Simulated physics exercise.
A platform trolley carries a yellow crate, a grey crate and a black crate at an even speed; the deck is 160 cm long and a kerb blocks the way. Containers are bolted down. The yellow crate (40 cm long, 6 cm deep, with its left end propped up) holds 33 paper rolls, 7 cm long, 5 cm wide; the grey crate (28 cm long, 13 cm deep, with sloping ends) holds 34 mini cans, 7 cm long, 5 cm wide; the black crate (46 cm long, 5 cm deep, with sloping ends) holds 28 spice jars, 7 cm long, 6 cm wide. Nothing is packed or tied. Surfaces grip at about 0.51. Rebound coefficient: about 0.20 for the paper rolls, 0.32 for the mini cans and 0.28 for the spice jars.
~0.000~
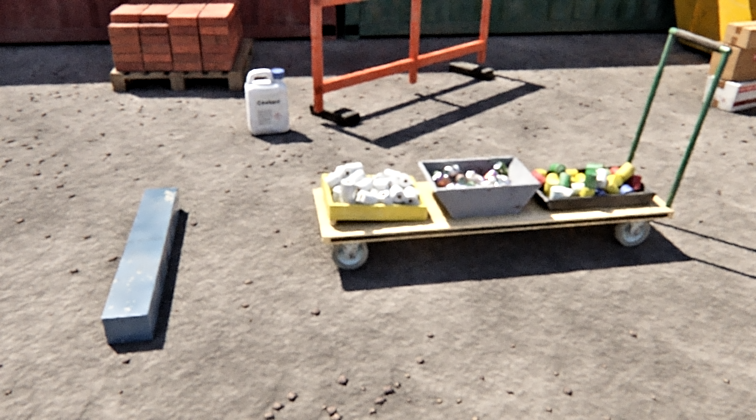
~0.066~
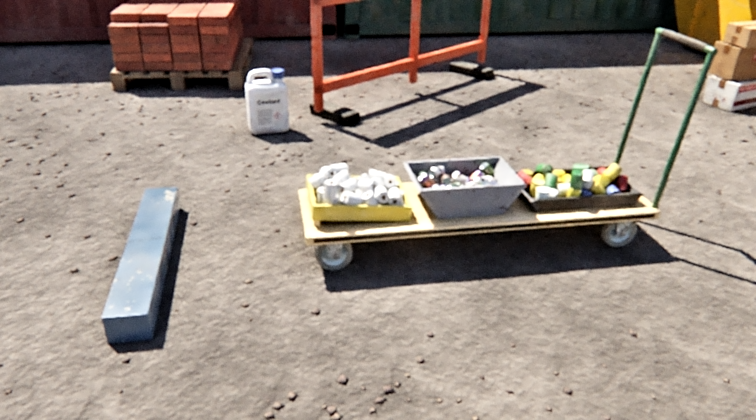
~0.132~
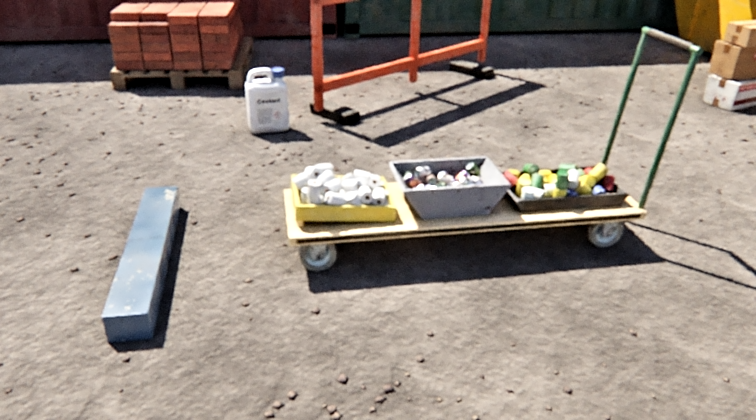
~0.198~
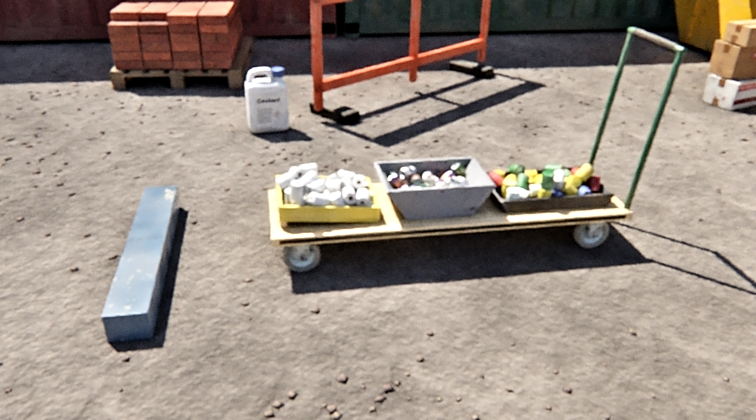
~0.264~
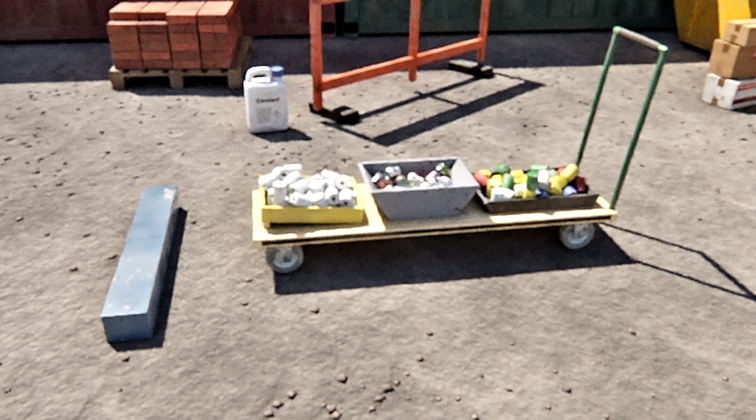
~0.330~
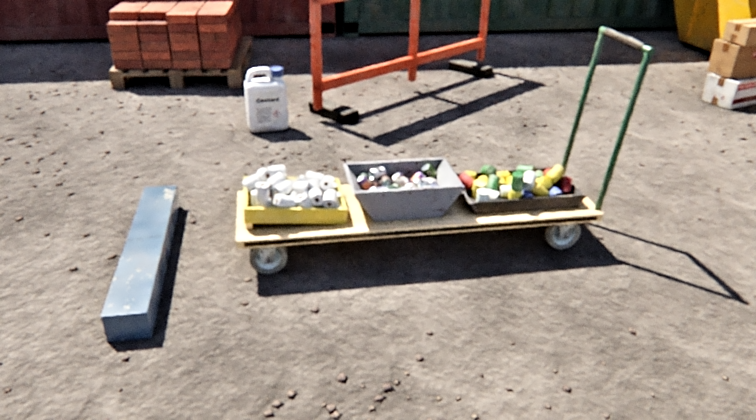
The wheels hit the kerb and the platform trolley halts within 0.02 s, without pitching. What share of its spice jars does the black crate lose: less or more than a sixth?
Under a sixth of the spice jars leave the black crate.
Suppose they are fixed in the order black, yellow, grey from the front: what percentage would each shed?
In that case yellow crate 10, grey crate 0, black crate 10 per cent.
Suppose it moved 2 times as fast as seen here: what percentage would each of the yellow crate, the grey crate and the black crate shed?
Then yellow crate 20, grey crate 10, black crate 20 per cent.
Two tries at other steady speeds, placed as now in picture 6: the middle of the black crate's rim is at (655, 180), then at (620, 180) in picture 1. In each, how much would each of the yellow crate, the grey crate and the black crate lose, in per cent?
Yellow crate 20 then 20, grey crate 10 then 0, black crate 30 then 10 per cent.
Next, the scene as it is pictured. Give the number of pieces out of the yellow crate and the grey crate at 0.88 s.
Out by then, roughly: Yellow crate 3, grey crate 0.
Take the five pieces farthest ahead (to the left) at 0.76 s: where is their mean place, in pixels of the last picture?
Around (163, 198).
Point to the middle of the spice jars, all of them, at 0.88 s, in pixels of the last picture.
At about (428, 191).
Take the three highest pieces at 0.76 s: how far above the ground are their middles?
Some 36 cm up.
After 0.66 s, contact.
After 0.76 s, the yellow crate is down by 2 of 33, the grey crate has all 34 and the black crate has all 28.
After 0.88 s, the yellow crate is down by 3 of 33, the grey crate has all 34 and the black crate has all 28.
After 1.11 s, the yellow crate is down by 4 of 33, the grey crate has all 34 and the black crate is down by 1 of 28.
When it is over (at 1.61 s), the yellow crate is down by 4 of 33, the grey crate has all 34 and the black crate is down by 1 of 28. Asked share, 1 of 28, 4 per cent.
